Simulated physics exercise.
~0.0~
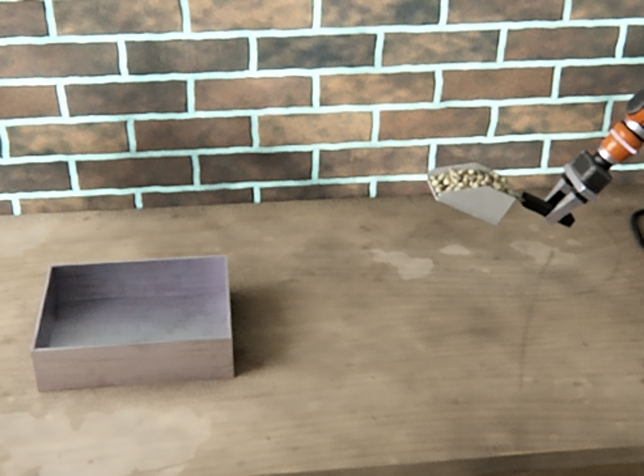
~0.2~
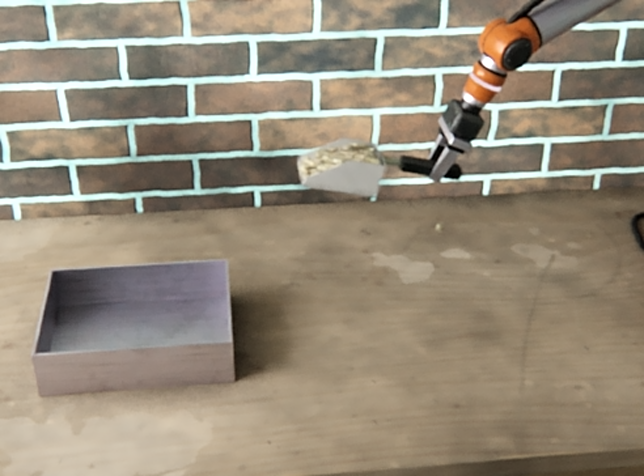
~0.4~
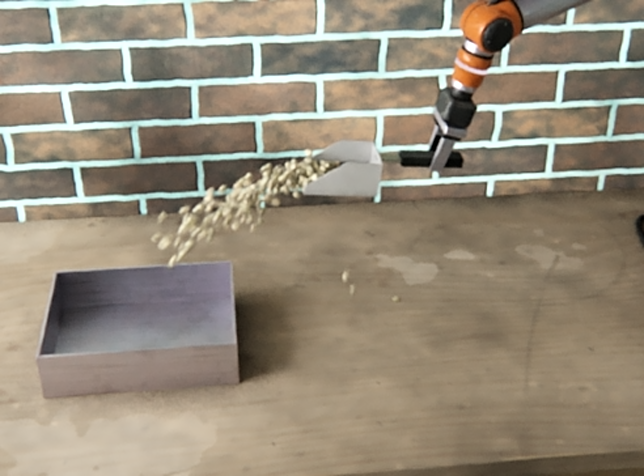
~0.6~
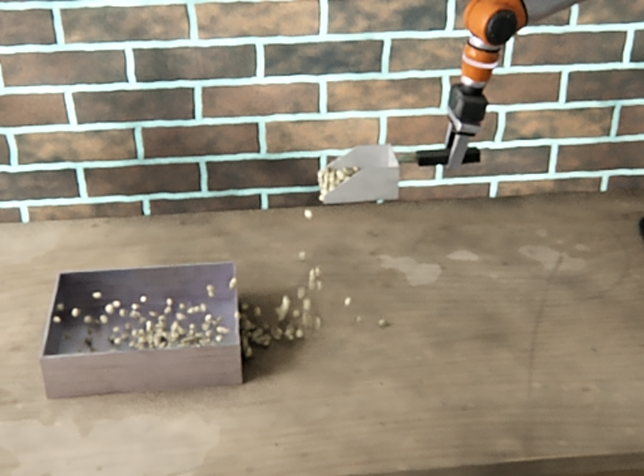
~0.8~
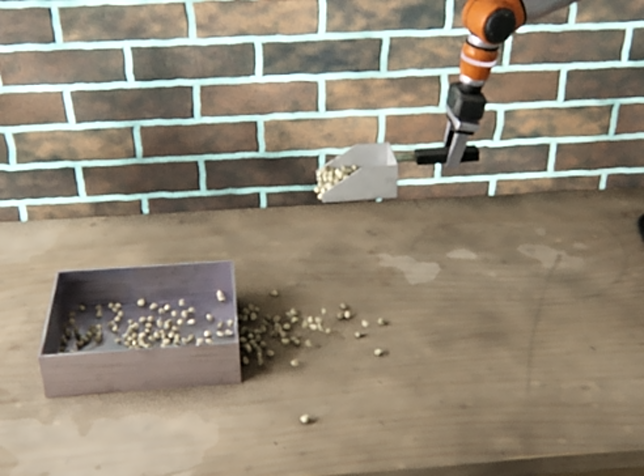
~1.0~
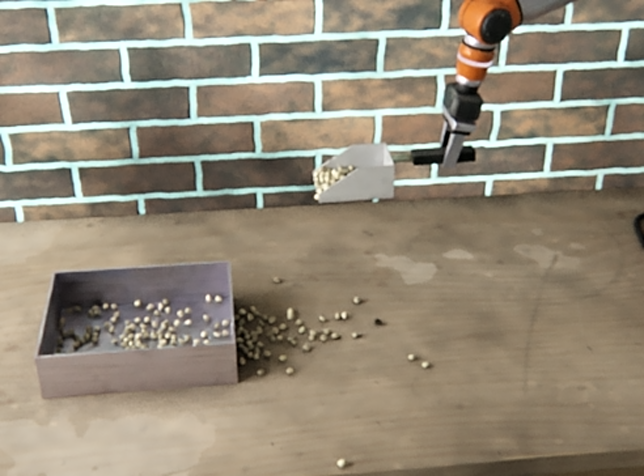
An orange and grey robot arm holds a pale scoop heaped with dried beans above a wooden table, before a brick wall, with an open, greyish box at the left. The arm swings the scoop left and stops it short of the box. Beans shoot out of the front in a long stream toward the box. Many land inside, while others drop onto the table just right of it and scatter. The scoop then stays nearly still, some beans left in it, as a few strays roll farther out, and the beans end up split between box, table and scoop.
